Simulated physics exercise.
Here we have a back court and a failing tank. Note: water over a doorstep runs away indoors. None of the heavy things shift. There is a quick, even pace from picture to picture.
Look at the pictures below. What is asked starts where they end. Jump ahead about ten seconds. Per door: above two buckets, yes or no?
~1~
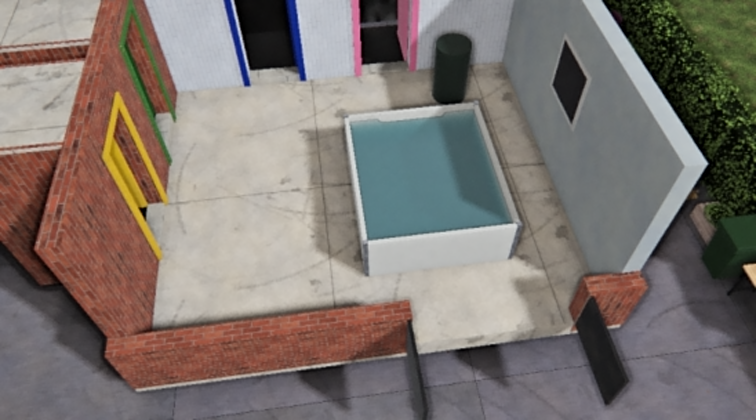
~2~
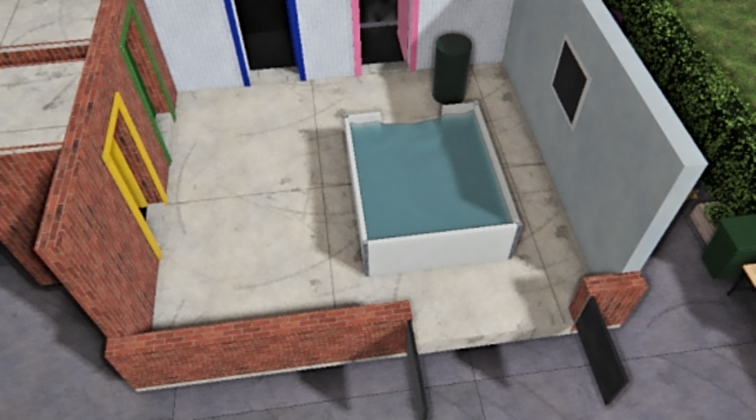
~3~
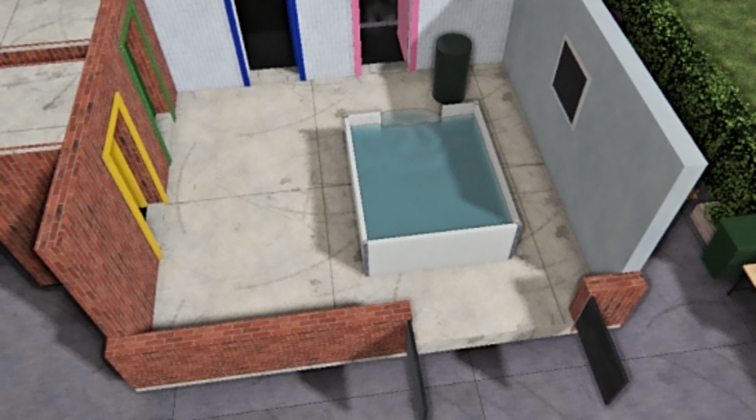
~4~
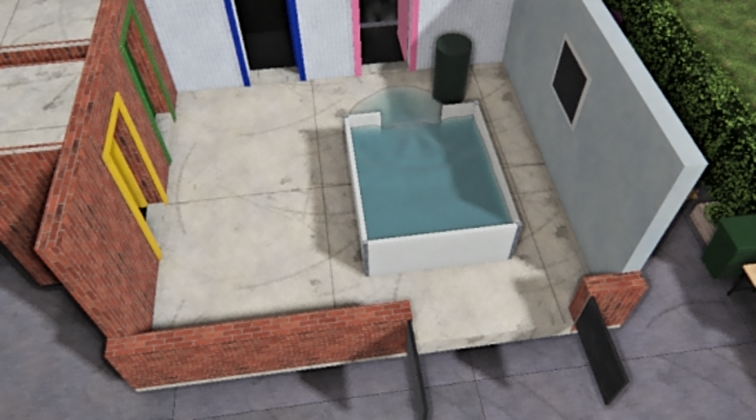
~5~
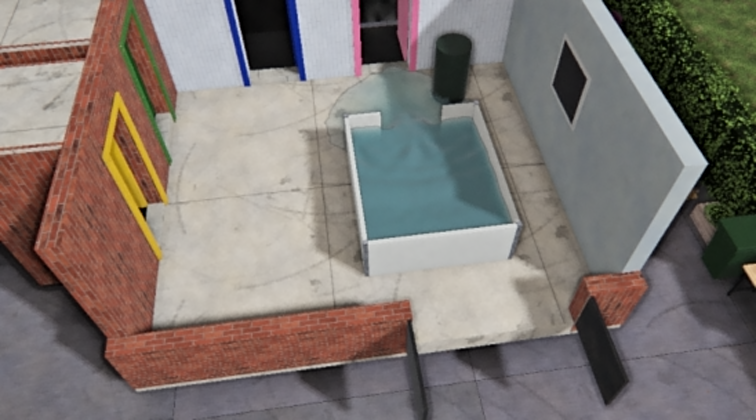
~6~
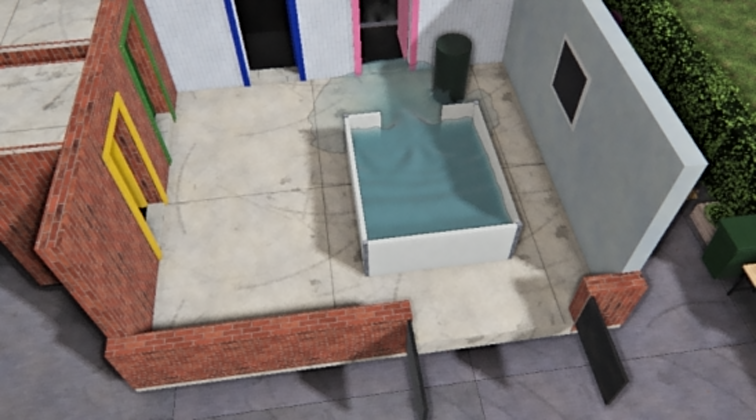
Blue door no. Pink door yes. Green door no. Yellow door no.
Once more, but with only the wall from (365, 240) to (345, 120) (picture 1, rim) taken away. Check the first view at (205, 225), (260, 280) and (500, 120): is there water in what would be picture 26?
Taking the spots in turn: Swamped, swamped and untouched.
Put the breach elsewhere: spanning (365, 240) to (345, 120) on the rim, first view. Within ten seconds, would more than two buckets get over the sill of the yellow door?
Yellow door: Crosses the threshold.
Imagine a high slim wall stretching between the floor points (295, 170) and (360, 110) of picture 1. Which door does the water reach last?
I say the yellow door.
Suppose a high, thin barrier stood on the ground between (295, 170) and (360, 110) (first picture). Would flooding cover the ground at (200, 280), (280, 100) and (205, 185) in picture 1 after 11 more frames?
In order: Untouched, soaked, untouched.
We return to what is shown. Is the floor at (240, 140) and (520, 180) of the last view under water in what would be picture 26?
So I'd put them as swamped and swamped.
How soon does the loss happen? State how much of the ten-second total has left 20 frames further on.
It would be around 45 %.
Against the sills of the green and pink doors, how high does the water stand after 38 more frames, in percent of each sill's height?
In order: Roughly 40 % and 410 %.
A moment on, water covers 20 % of the floor; the blue door wet at the sill, nothing in, the pink door far over two buckets in, the green door not reached, the yellow door not reached.
Next, water covers 30 % of the floor; the blue door wet at the sill, nothing in, the pink door far over two buckets in, the green door not reached, the yellow door not reached.
Then, water covers 50 % of the floor; the blue door wet at the sill, nothing in, the pink door far over two buckets in, the green door wet at the sill, nothing in, the yellow door wet at the sill, nothing in.
Later, water covers 80 % of the floor; the blue door wet at the sill, nothing in, the pink door far over two buckets in, the green door wet at the sill, nothing in, the yellow door wet at the sill, nothing in.
In the end, water covers 95 % of the floor; the blue door wet at the sill, nothing in, the pink door far over two buckets in, the green door wet at the sill, nothing in, the yellow door wet at the sill, nothing in.
